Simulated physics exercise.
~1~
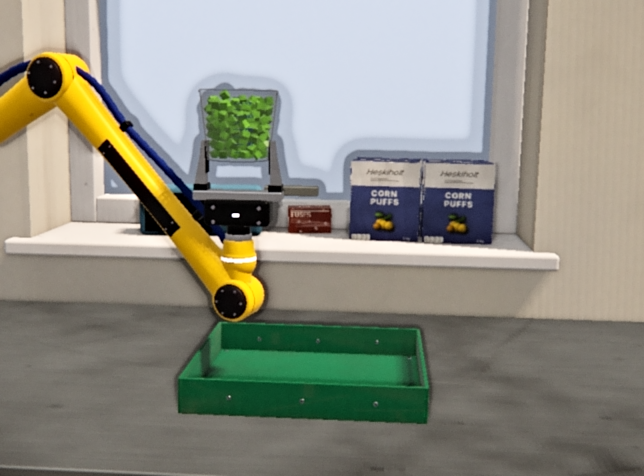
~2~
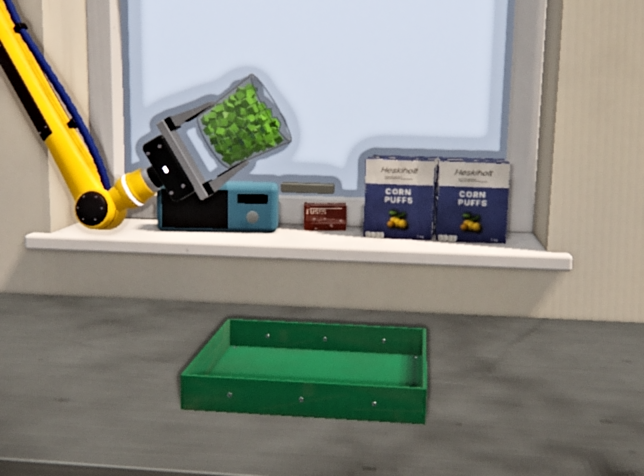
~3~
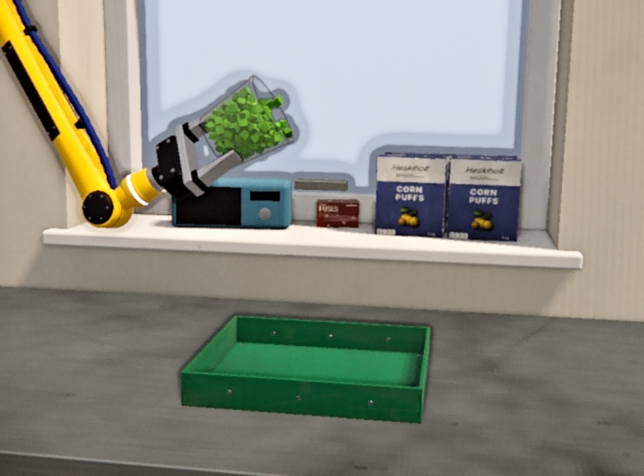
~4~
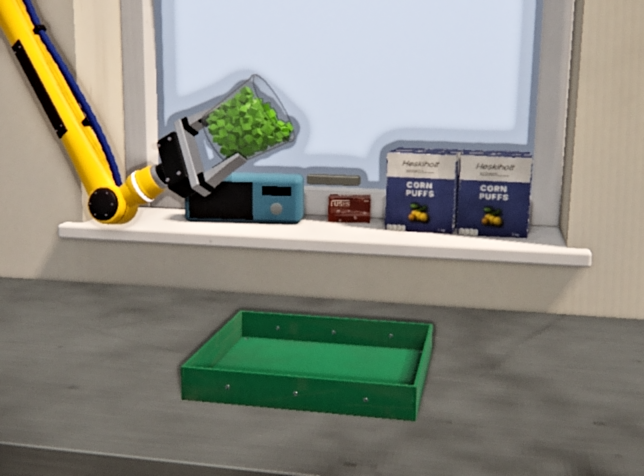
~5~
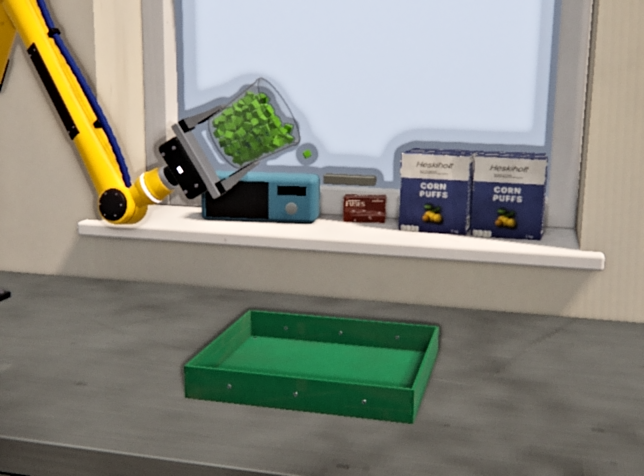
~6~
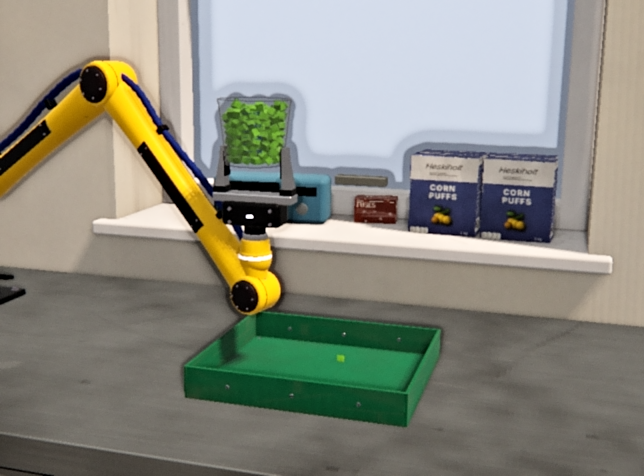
The video shows a yellow robot arm holding a clear container of green pieces above a green tray, tilting it to the right before a windowsill with cereal boxes, then returning it upright, with most pieces still inside and a single one visible in the tray.
